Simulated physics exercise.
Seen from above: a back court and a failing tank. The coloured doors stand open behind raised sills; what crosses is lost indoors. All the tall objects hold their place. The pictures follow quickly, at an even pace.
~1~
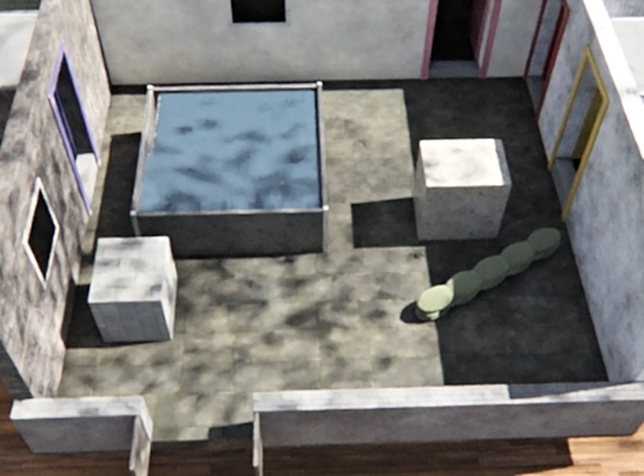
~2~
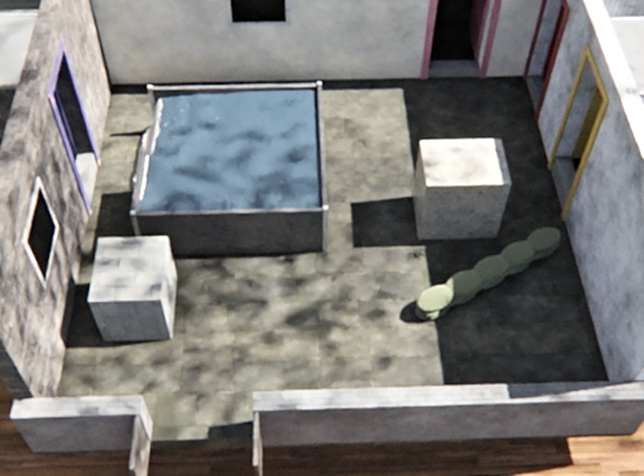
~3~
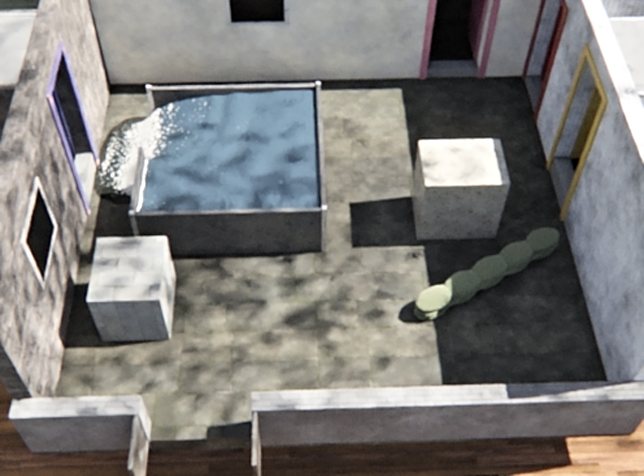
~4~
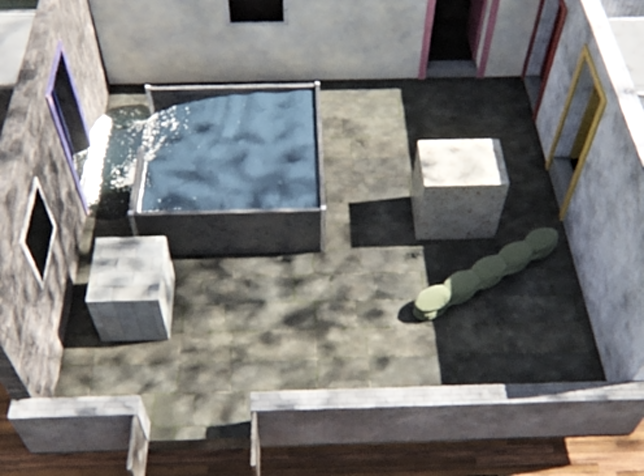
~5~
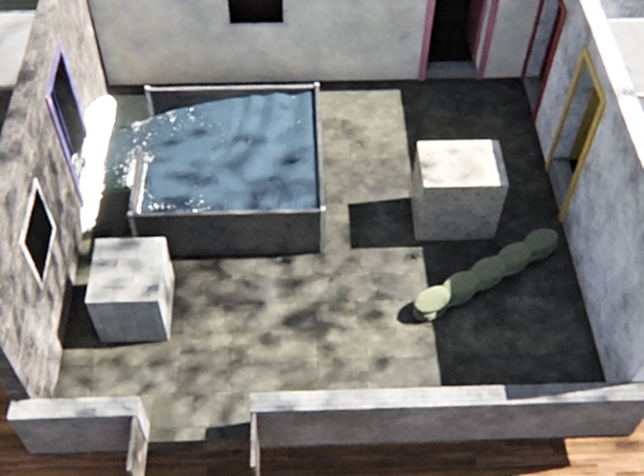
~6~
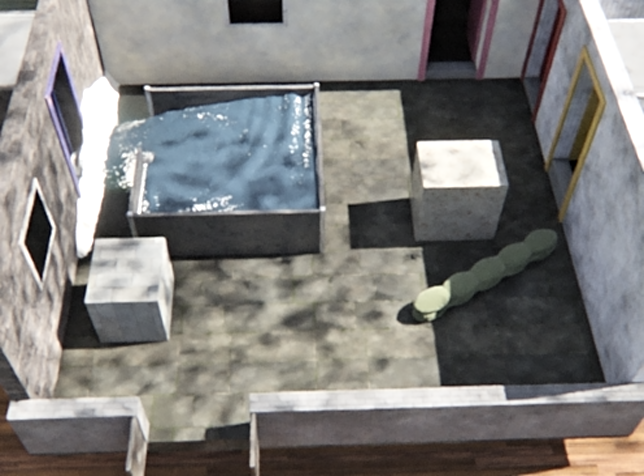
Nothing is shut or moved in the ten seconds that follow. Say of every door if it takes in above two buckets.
One by one: The blue door lets in a lot; the red door lets in a lot; the pink door admits no more than that; the yellow door admits no more than that.
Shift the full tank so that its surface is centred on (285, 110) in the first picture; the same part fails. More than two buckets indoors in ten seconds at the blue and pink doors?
One by one: The blue door stays under, the pink door lets less in.
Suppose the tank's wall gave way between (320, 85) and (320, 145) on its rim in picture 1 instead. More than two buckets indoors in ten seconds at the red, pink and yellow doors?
In short: Red floods, pink floods, yellow floods.
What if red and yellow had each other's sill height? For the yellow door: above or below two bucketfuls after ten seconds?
My reading: Yellow door is over.
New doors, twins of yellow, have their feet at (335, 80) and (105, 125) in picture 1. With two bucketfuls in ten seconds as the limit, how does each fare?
One after the other: Holds, takes more.
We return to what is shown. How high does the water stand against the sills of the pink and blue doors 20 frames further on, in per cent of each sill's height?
Roughly 80 per cent, then 110 per cent.
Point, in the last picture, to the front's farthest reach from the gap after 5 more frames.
Close to (54, 400).
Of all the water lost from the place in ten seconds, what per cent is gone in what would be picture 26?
About 35 per cent.
A moment on, water covers 15 % of the floor; the blue door over two buckets in, the red door not reached, the pink door not reached, the yellow door not reached.
Next, water covers 30 % of the floor; the blue door far over two buckets in, the red door not reached, the pink door not reached, the yellow door not reached.
Then, water covers 65 % of the floor; the blue door far over two buckets in, the red door over two buckets in, the pink door wet at the sill, nothing in, the yellow door not reached.
Later, water covers 90 % of the floor; the blue door far over two buckets in, the red door far over two buckets in, the pink door wet at the sill, nothing in, the yellow door wet at the sill, nothing in.
In the end, water covers 95 % of the floor; the blue door far over two buckets in, the red door far over two buckets in, the pink door wet at the sill, nothing in, the yellow door wet at the sill, nothing in.
